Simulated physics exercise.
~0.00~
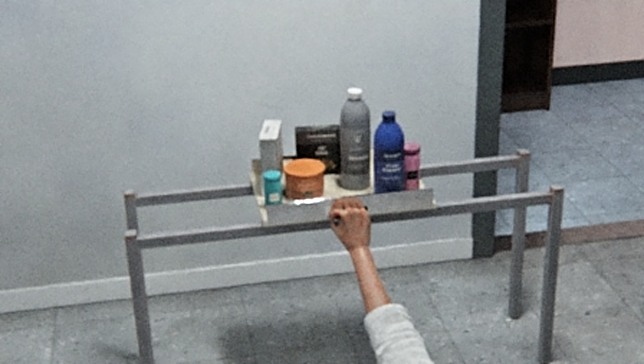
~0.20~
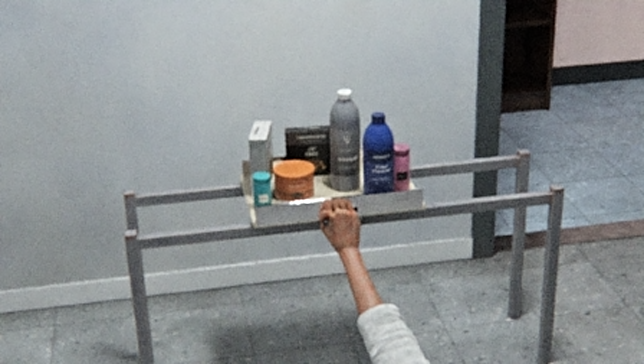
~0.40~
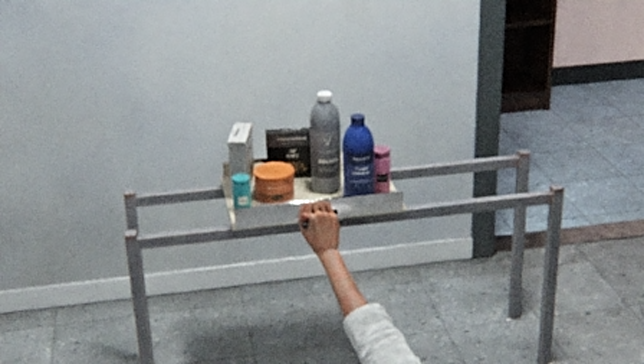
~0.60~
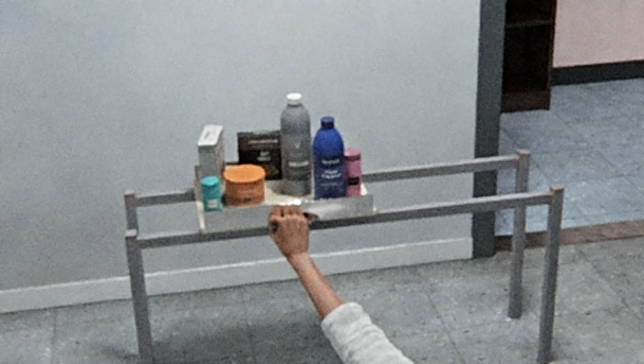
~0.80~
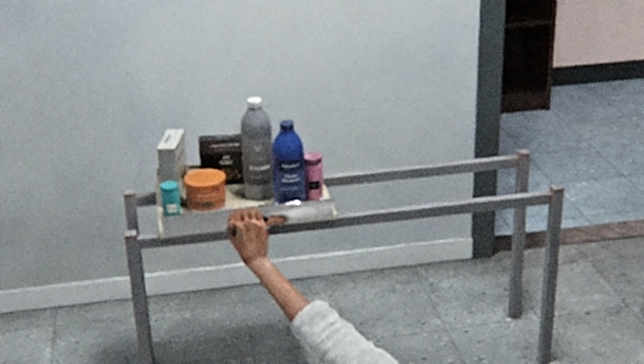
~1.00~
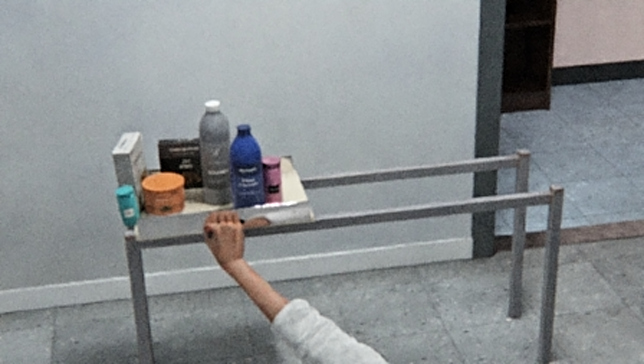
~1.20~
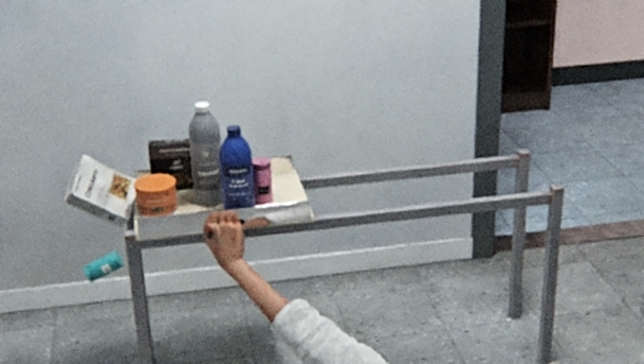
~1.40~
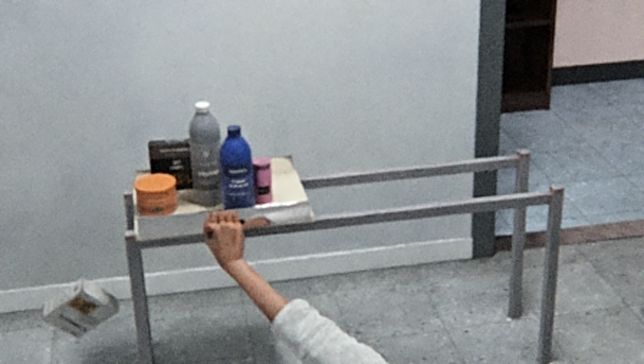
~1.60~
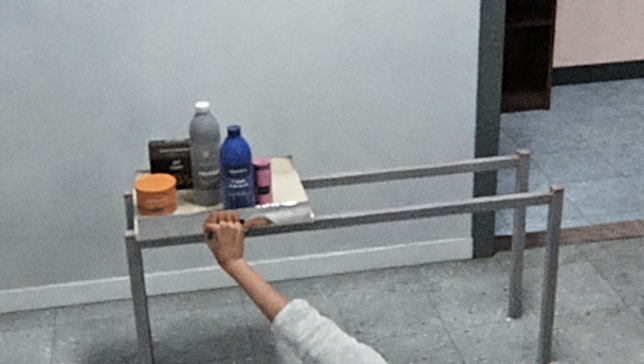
In a grey-walled room, a hand slid a tray of bottles and packets leftward along metal runners until it stopped at the end, and the turquoise shaker and white packet toppled off the left side while the rest stayed upright aboard.
